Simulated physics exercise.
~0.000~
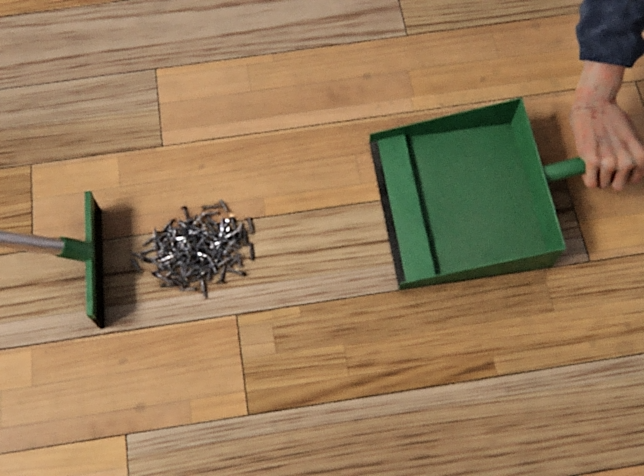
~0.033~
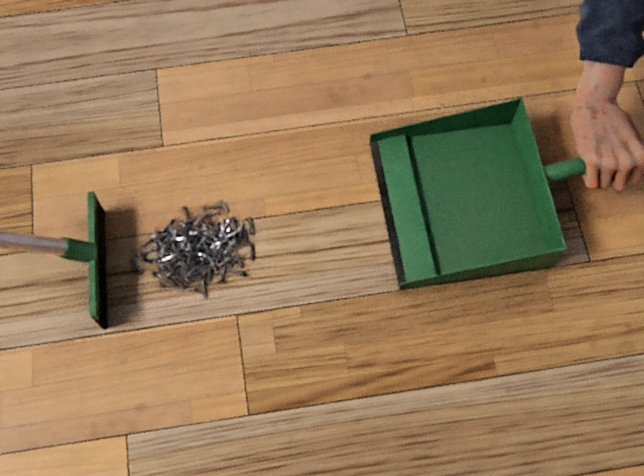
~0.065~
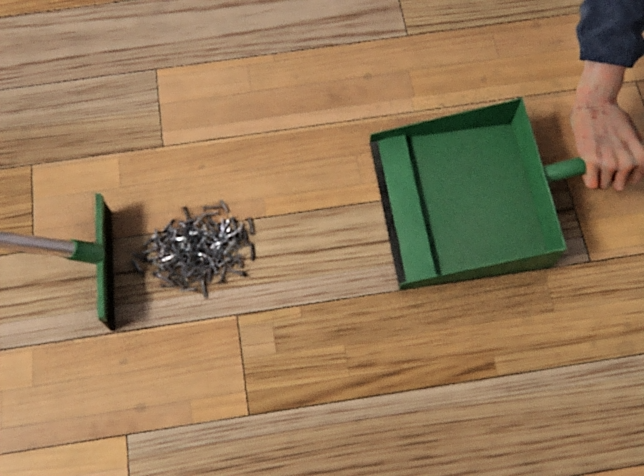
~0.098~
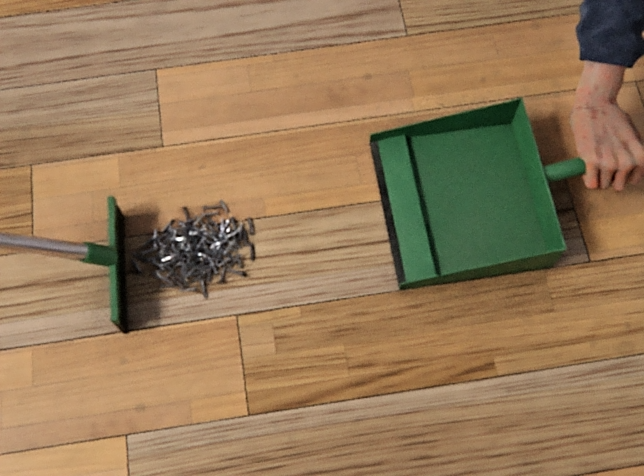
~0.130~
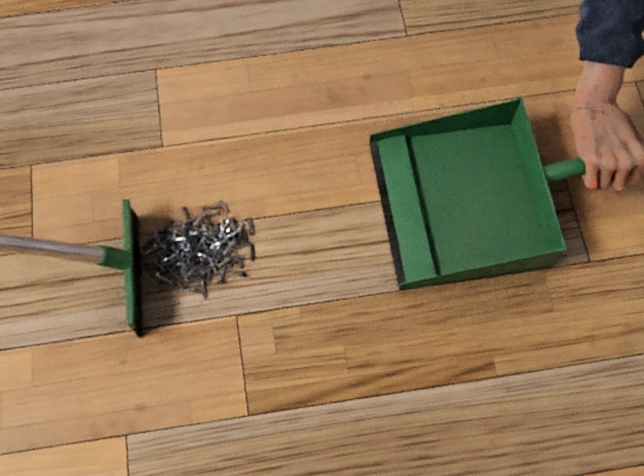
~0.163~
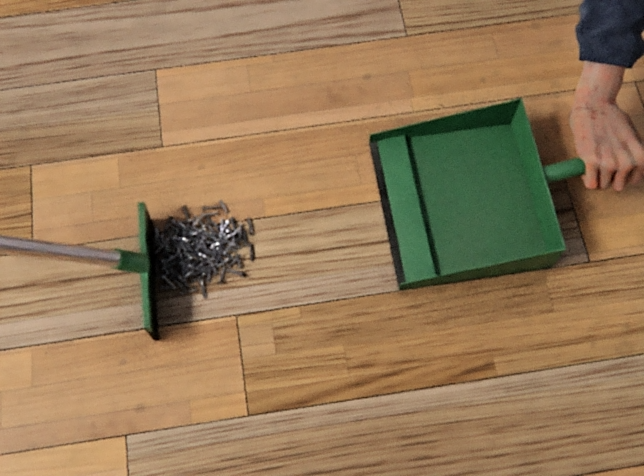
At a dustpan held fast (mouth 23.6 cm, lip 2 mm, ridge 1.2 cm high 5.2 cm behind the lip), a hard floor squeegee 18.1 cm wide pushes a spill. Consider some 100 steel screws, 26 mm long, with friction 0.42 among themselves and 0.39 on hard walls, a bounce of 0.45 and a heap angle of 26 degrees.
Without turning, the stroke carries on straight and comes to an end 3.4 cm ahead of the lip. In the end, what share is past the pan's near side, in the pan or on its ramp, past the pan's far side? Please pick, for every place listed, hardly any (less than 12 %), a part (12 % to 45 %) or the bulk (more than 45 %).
Past the pan's near side: A part, in the pan or on its ramp: Hardly any, past the pan's far side: Hardly any.
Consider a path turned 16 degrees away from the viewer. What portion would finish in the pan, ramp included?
Pan plus ramp: Some 25 %.
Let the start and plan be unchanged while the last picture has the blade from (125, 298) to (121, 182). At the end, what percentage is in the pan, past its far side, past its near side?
You'd see pan at 5, far at 15 and near at 0.
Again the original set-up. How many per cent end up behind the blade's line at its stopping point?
Roughly 50 per cent of it.
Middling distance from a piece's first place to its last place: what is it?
It works out to some 24 cm.
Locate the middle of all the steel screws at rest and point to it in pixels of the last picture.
Around (372, 254).
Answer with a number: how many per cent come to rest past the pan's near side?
Roughly 25 in a hundred come to rest there.
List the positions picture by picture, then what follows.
Blade from (92, 315) to (90, 197), moved 0.0 cm, 0 of the pieces shifted so far; middle of the pieces at (199, 244); pan at (471, 200), in the first picture.
Blade from (95, 316) to (93, 198), moved 0.4 cm, 0 of the pieces shifted so far; middle of the pieces at (200, 244), in the second picture.
Blade from (103, 317) to (100, 199), moved 1.4 cm, 0 of the pieces shifted so far; middle of the pieces at (200, 245), in the third picture.
Blade from (116, 320) to (113, 202), moved 3.3 cm, 0 of the pieces shifted so far; middle of the pieces at (200, 245), in the fourth picture.
Blade from (132, 324) to (127, 205), moved 5.5 cm, 2 of the pieces shifted so far; middle of the pieces at (199, 245), in the fifth picture.
Blade from (148, 328) to (143, 208), moved 7.7 cm, 21 of the pieces shifted so far; middle of the pieces at (199, 245); pan at (471, 201). Its pace works out near 0.68 m/s, heading 21 degrees towards the viewer's side, in the sixth picture.
After 0.40 s, middle of the blade 19 cm from the lip; 0 % over the lip, far side 0 %, near side 5 %.
After 0.55 s, middle of the blade 9 cm from the lip; 0 % over the lip, far side 0 %, near side 15 %.
After 0.84 s, middle of the blade 4 cm from the lip; 5 % over the lip, far side 0 %, near side 25 %.
By 1.3 s all is still; near side 25 %, pan 5 %, far side 0 %, in front of the lip or behind the blade 70 %.
